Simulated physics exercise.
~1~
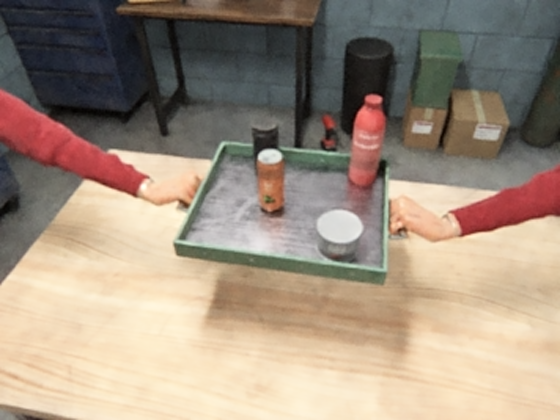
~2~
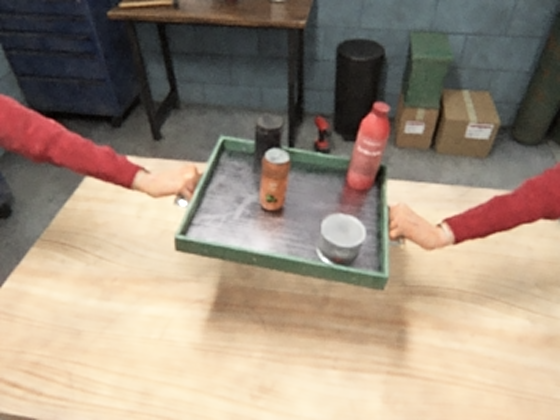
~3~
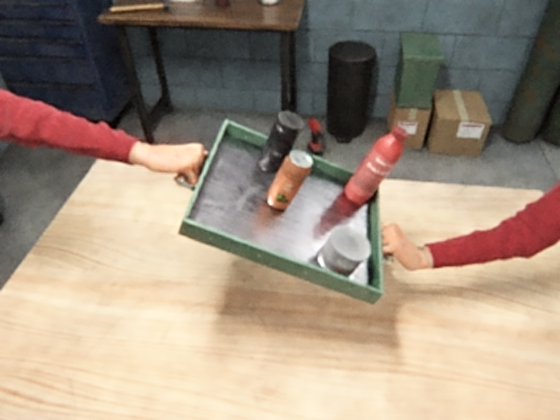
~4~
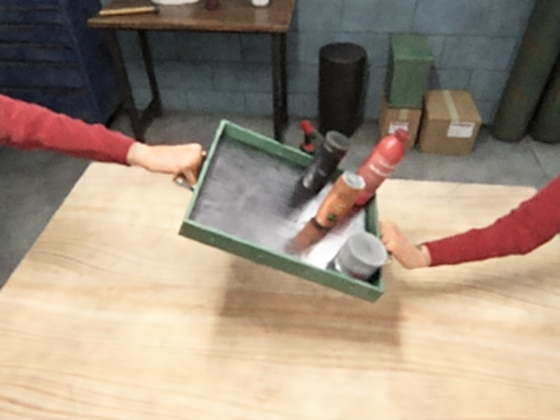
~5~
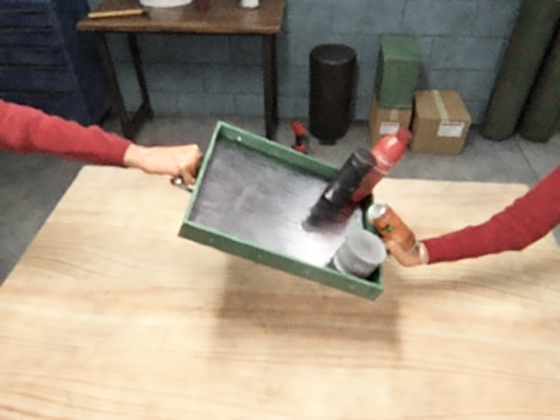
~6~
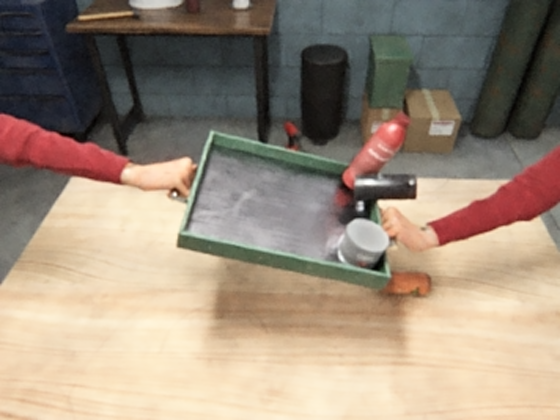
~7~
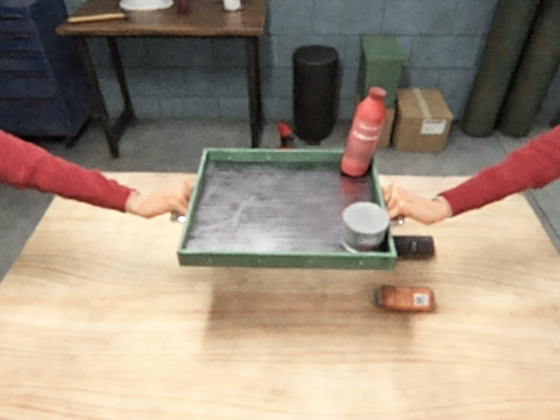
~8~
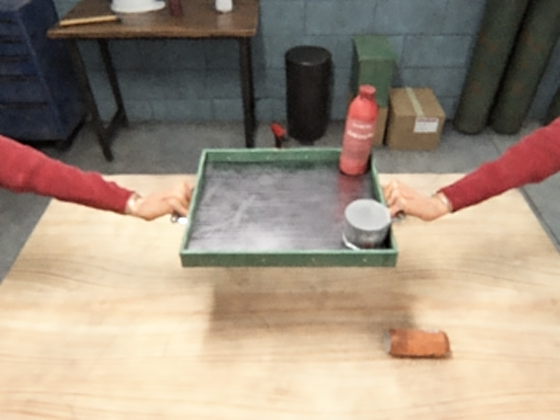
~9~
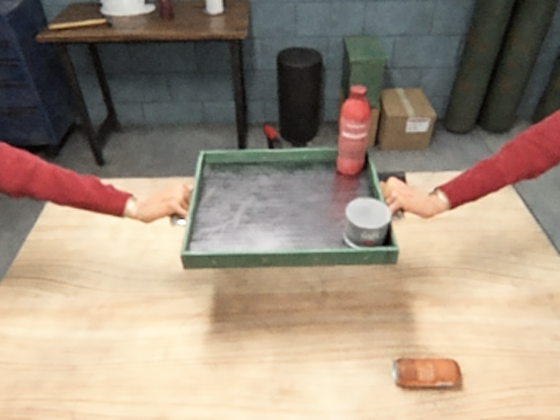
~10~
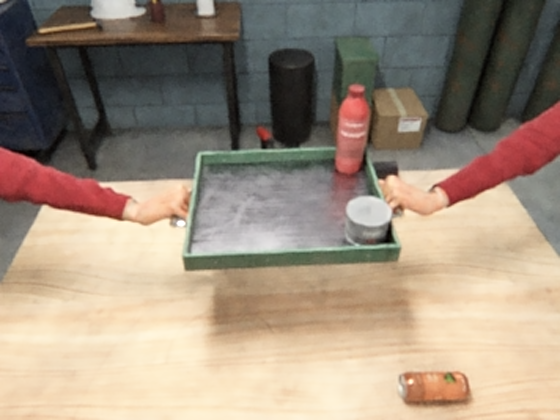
At the start, two hands hold a green-rimmed tray level above a wooden table, carrying an orange can, a black jar, a red bottle and a grey tub. The hands tip the tray so its right edge dips, and the can and jar lean and slide right while the tub shifts slightly. The can topples over the right edge, and the jar tumbles after it as the tray starts to level. The red bottle leans but settles upright. At the end, the tray is level with the bottle and tub still aboard, while the can lies on the table toward the viewer and the jar lies beyond the right hand.
